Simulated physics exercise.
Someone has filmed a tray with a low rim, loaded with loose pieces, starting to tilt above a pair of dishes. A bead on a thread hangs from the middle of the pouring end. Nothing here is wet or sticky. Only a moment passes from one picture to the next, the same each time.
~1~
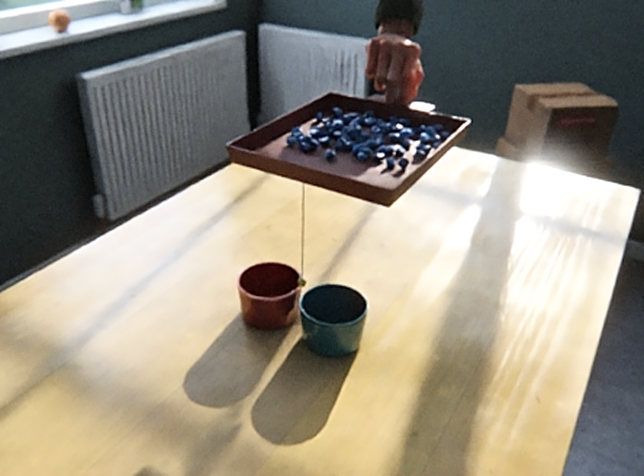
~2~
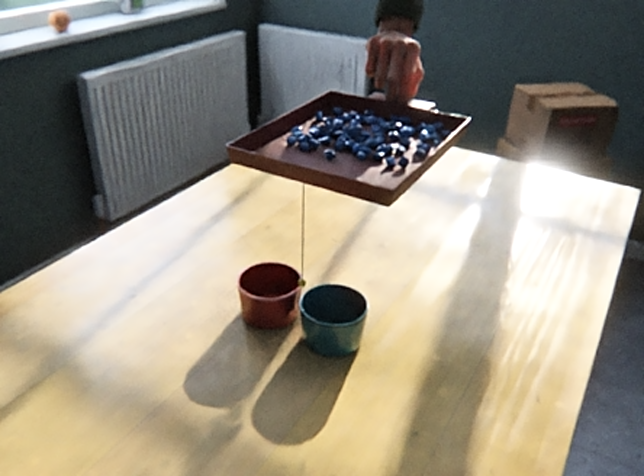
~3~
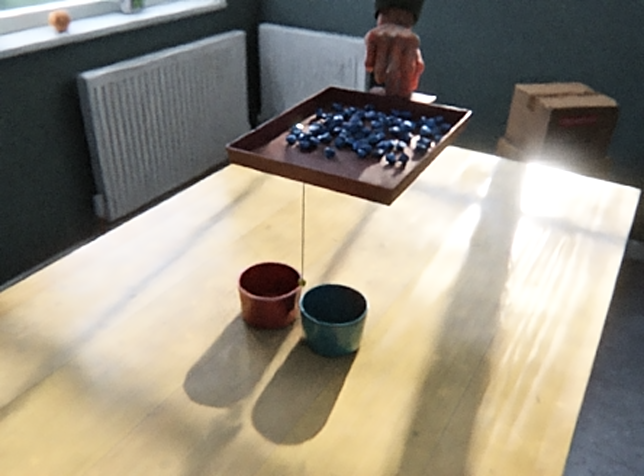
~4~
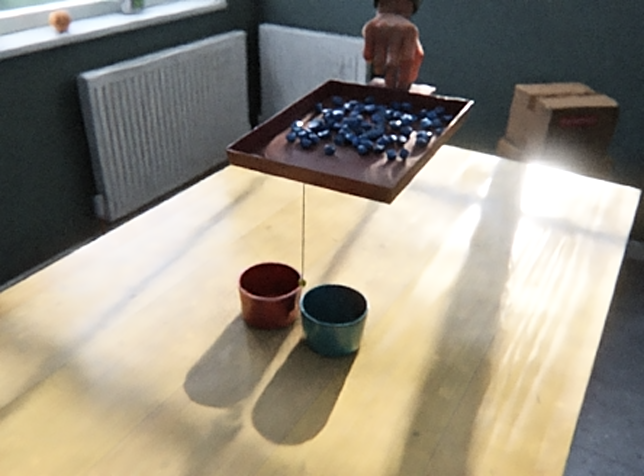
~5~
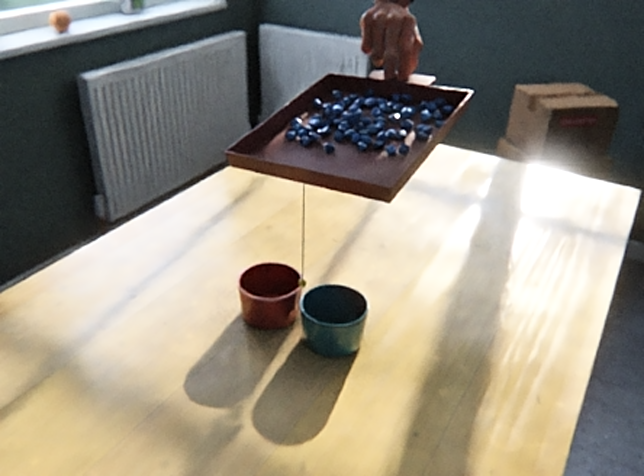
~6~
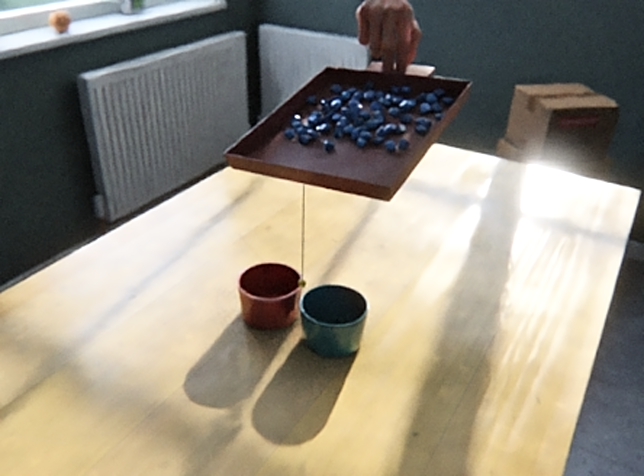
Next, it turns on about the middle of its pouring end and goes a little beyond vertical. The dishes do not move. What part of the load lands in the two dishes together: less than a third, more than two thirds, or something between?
Together they catch less than a third.
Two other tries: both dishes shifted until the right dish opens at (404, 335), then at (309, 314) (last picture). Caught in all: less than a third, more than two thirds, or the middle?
First less than a third, then between a third and two thirds.
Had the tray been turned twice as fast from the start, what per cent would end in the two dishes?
Near 20 %.
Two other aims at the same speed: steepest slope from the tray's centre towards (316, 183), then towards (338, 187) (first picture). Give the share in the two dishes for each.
In turn 0 and 10 in a hundred.
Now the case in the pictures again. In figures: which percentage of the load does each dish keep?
For the left dish some 20 %, for the right dish some 0 %.
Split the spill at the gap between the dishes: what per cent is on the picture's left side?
It comes to 100 per cent or so.
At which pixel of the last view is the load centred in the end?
Roughly at (204, 320).
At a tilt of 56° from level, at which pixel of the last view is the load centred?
Near (267, 158).
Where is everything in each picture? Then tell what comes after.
Corners of the pouring end (231, 145) and (391, 188), level; middle of the load (365, 136), aquarium stones; left dish (251, 309); right dish (316, 336); bead on its thread (302, 283), in the first picture.
Corners of the pouring end (231, 145) and (391, 188), level; middle of the load (365, 135), in the second picture.
Corners of the pouring end (230, 146) and (391, 187), tipped barely, lowest at the left corner; middle of the load (366, 131), in the third picture.
Corners of the pouring end (230, 148) and (390, 186), tipped a little, lowest at the left corner; middle of the load (366, 126), in the fourth picture.
Corners of the pouring end (229, 150) and (389, 185), tipped a little, lowest at the left corner; middle of the load (366, 121), in the fifth picture.
Corners of the pouring end (228, 152) and (388, 184), tipped a little, lowest at the left corner; middle of the load (365, 116); left dish (252, 310); right dish (317, 337), in the sixth picture.
Just after the last frame, tray tipped steeply; almost all on the tray; about a tenth in the air.
A moment on, tray tipped right over; the larger part on the tray; just a few in the left dish; roughly a quarter outside both; just a few in the air.
Further on, tray tipped past a quarter turn; roughly a quarter in the left dish; the larger part outside both.
When it is over, tray tipped past a quarter turn; not one in the right dish; roughly a quarter in the left dish; the larger part outside both.
